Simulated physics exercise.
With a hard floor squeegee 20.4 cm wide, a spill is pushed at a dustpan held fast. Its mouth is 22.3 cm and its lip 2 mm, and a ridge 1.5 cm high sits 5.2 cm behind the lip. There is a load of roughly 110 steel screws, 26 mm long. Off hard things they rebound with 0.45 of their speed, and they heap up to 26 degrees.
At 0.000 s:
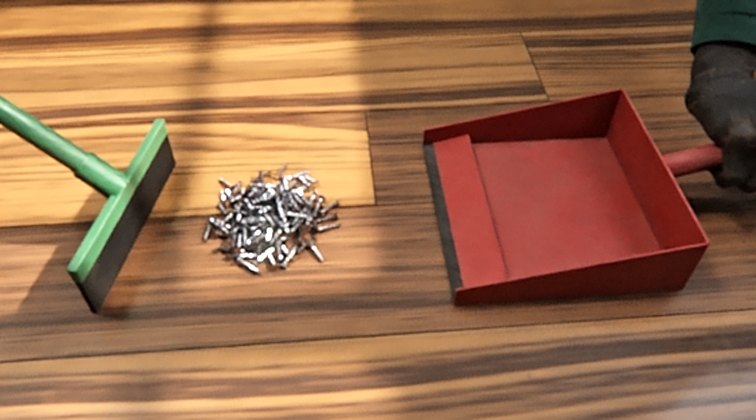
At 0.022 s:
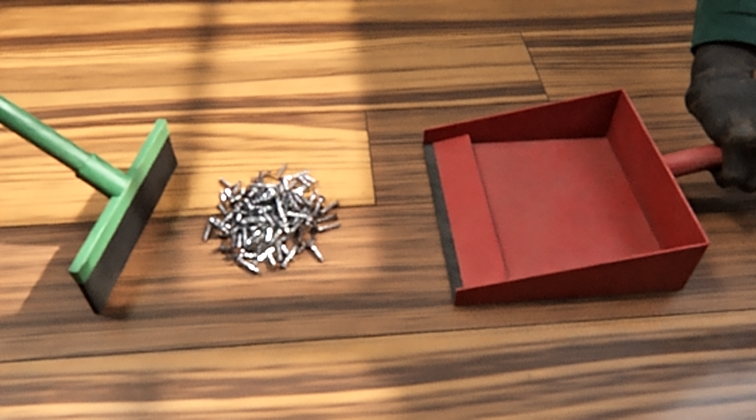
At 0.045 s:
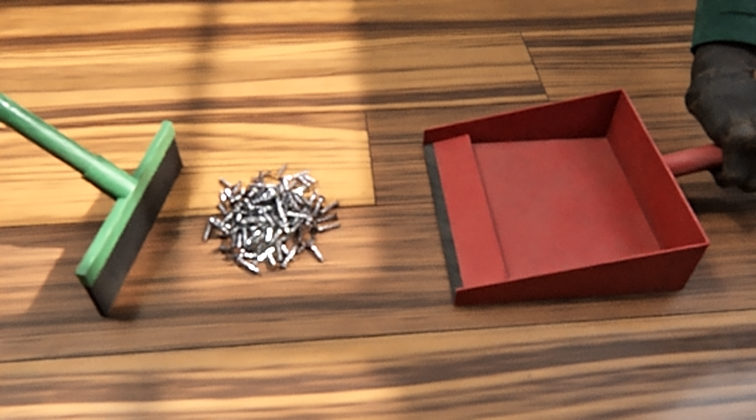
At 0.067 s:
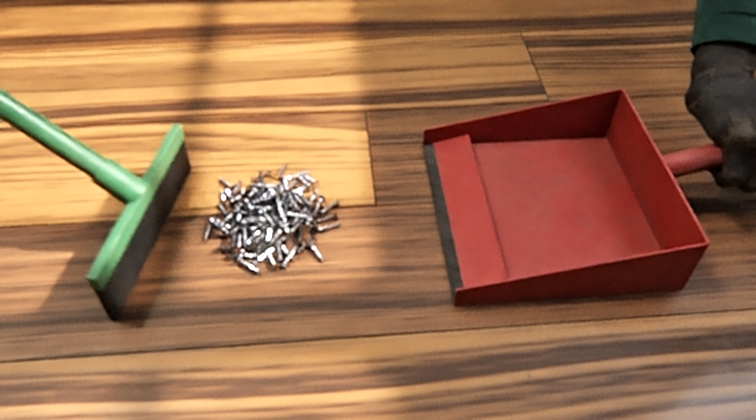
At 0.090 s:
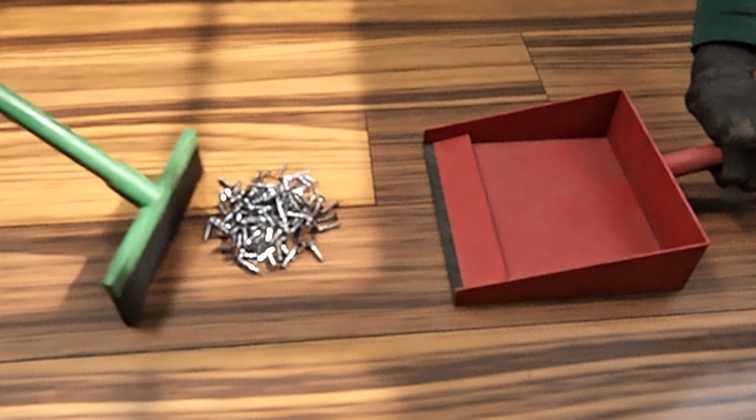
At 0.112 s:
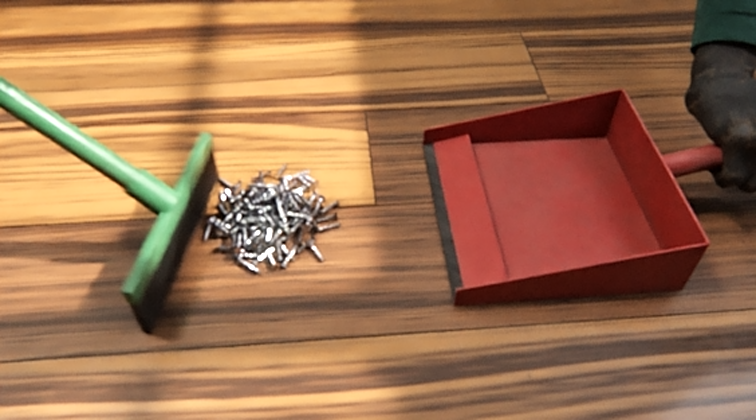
A dark-gloved hand in a green sleeve grips the handle of a red dustpan at the right of a striped wooden floor, seen from above at an angle. A small heap of silvery metal screws lies left of the pan, and a green squeegee with a dark blade stands at far left. The squeegee slides a short way right and slightly nearer, up to the heap's edge, while hand, pan, screws and camera stay still.
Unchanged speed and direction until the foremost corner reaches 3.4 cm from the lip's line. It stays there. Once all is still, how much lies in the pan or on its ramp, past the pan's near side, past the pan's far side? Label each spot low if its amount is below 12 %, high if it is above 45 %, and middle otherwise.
Pan: Middle, near side: Middle, far side: Low.
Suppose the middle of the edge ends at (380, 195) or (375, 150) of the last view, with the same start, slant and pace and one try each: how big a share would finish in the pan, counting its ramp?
Some 30 and 15 per cent.
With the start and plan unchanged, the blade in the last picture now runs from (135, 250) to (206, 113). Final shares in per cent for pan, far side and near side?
That ends as pan 5, far 10, and near 0.
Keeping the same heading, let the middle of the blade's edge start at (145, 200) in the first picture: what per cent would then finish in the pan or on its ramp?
About 25 per cent.
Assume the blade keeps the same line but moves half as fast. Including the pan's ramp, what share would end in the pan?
Roughly 10 in a hundred.
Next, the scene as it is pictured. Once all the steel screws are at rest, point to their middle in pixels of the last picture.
When it all comes to rest, the middle is near (440, 261).
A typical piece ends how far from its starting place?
About 20 cm.
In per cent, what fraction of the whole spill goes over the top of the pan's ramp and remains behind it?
Roughly 5 percent.
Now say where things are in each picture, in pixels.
In the first picture, blade from (78, 275) to (161, 130), moved 0.0 cm, 0 of the pieces shifted so far; middle of the pieces at (265, 221); pan at (557, 210).
In the second picture, blade from (80, 276) to (163, 130), moved 0.2 cm, 0 of the pieces shifted so far; middle of the pieces at (265, 221).
In the third picture, blade from (86, 279) to (169, 132), moved 0.9 cm, 0 of the pieces shifted so far; middle of the pieces at (265, 221).
In the fourth picture, blade from (97, 283) to (178, 135), moved 2.1 cm, 0 of the pieces shifted so far; middle of the pieces at (265, 221).
In the fifth picture, blade from (113, 289) to (191, 139), moved 3.7 cm, 0 of the pieces shifted so far; middle of the pieces at (265, 221).
In the sixth picture, blade from (132, 297) to (207, 144), moved 5.7 cm, 0 of the pieces shifted so far; middle of the pieces at (265, 221); pan at (557, 210). Its pace works out near 0.93 m/s, heading 27 degrees towards the viewer's side.
Then, at 0.24 s, middle of the blade 15 cm from the lip; 0 % over the lip, far side 0 %, near side 0 %.
Then, at 0.33 s, middle of the blade 8 cm from the lip; 0 % over the lip, far side 0 %, near side 5 %.
After 0.56 s, middle of the blade 6 cm from the lip; 25 % over the lip, far side 0 %, near side 20 %.
In the end, at 1.3 s, pan 25 %, near side 20 %, far side 0 %, in front of the lip or behind the blade 55 %.
